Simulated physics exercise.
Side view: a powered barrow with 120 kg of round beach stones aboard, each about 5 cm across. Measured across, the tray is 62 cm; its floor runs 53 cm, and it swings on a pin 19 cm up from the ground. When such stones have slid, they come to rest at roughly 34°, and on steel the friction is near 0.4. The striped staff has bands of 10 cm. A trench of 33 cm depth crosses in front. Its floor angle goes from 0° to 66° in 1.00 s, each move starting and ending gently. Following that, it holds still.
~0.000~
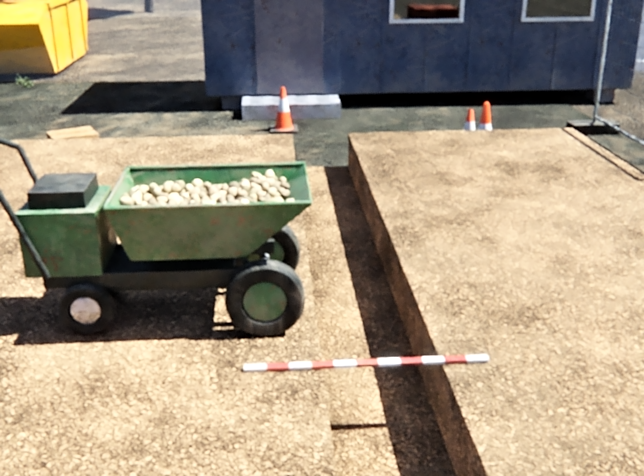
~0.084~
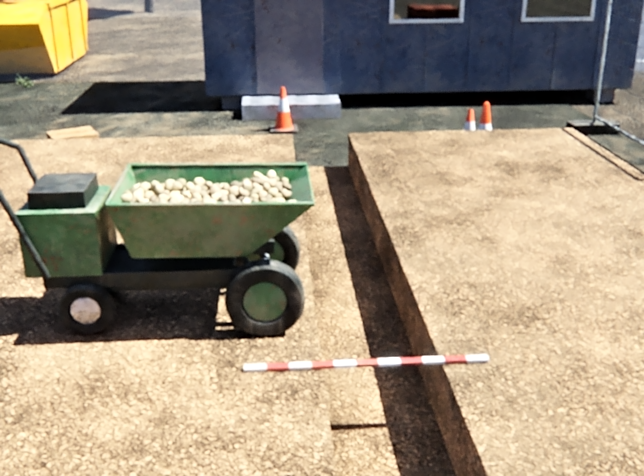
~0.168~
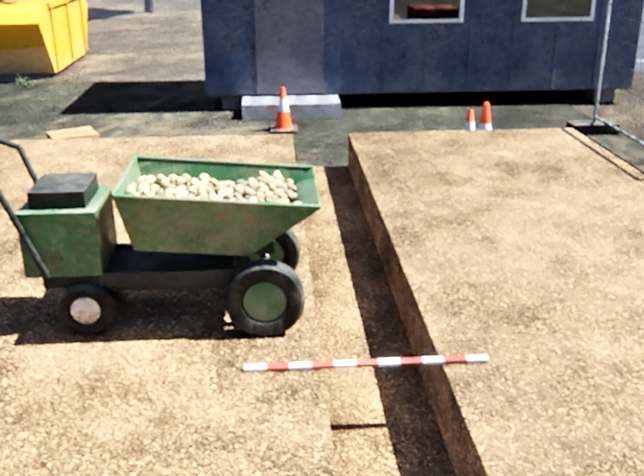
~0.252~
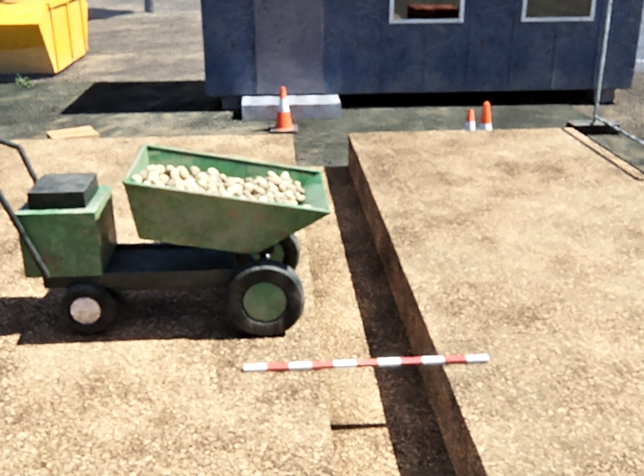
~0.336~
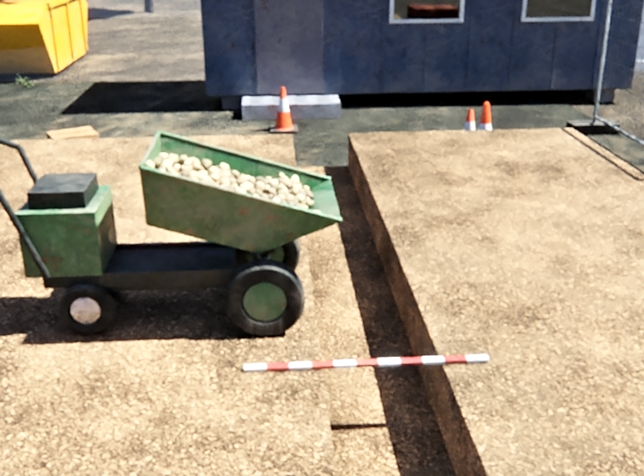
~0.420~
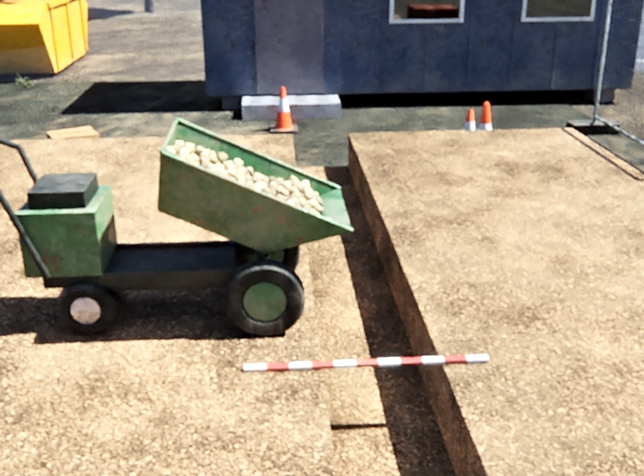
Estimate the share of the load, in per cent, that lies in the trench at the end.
I would say 61 per cent of the load lies in the trench at the end.
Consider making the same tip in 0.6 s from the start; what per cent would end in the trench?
Expected share: Around 50%.
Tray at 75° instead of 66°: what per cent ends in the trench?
It would be near 75 per cent.
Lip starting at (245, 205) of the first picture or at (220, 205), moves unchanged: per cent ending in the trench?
The first gives about 100 percent and the second about 100 percent.
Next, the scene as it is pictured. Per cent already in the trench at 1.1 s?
35 per cent or so by then.
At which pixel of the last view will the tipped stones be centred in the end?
The resting stones are centred at roughly (404, 341).
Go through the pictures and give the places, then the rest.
The tray is at 0°, its lip at (312, 203); the top of the load is at (210, 187), in the first frame.
Lip at (314, 204), floor tilted 1°, highest stones at (199, 186); the stones move at 0.2 m/s on average, in the second frame.
The tray is at 5°, its lip at (321, 207); the top of the load is at (168, 182); the stones move at 0.5 m/s on average, in the third frame.
Lip at (330, 213), floor tilted 10°, highest stones at (167, 173); the stones move at 0.6 m/s on average, in the fourth frame.
Lip at (341, 221), floor tilted 17°, highest stones at (176, 161); the stones move at 0.7 m/s on average, in the fifth frame.
Lip at (352, 231), floor tilted 25°, highest stones at (187, 150); the stones move at 0.8 m/s on average, in the sixth frame.
After 0.8 s the floor is at 56°; 100 % in the tray; the foremost stones are at (368, 246).
After 1.1 s the floor is at 66°; 54 % in the tray, 34 % in the trench, 12 % past the trench; the foremost stones are at (451, 294).
After 1.5 s the floor is at 66°; 12 % in the tray, 50 % in the trench, 38 % past the trench; the foremost stones are at (566, 292).
After 3.4 s the floor is at 66°; 0 % in the tray, 61 % in the trench, 39 % past the trench; the foremost stones are past the picture's edge.
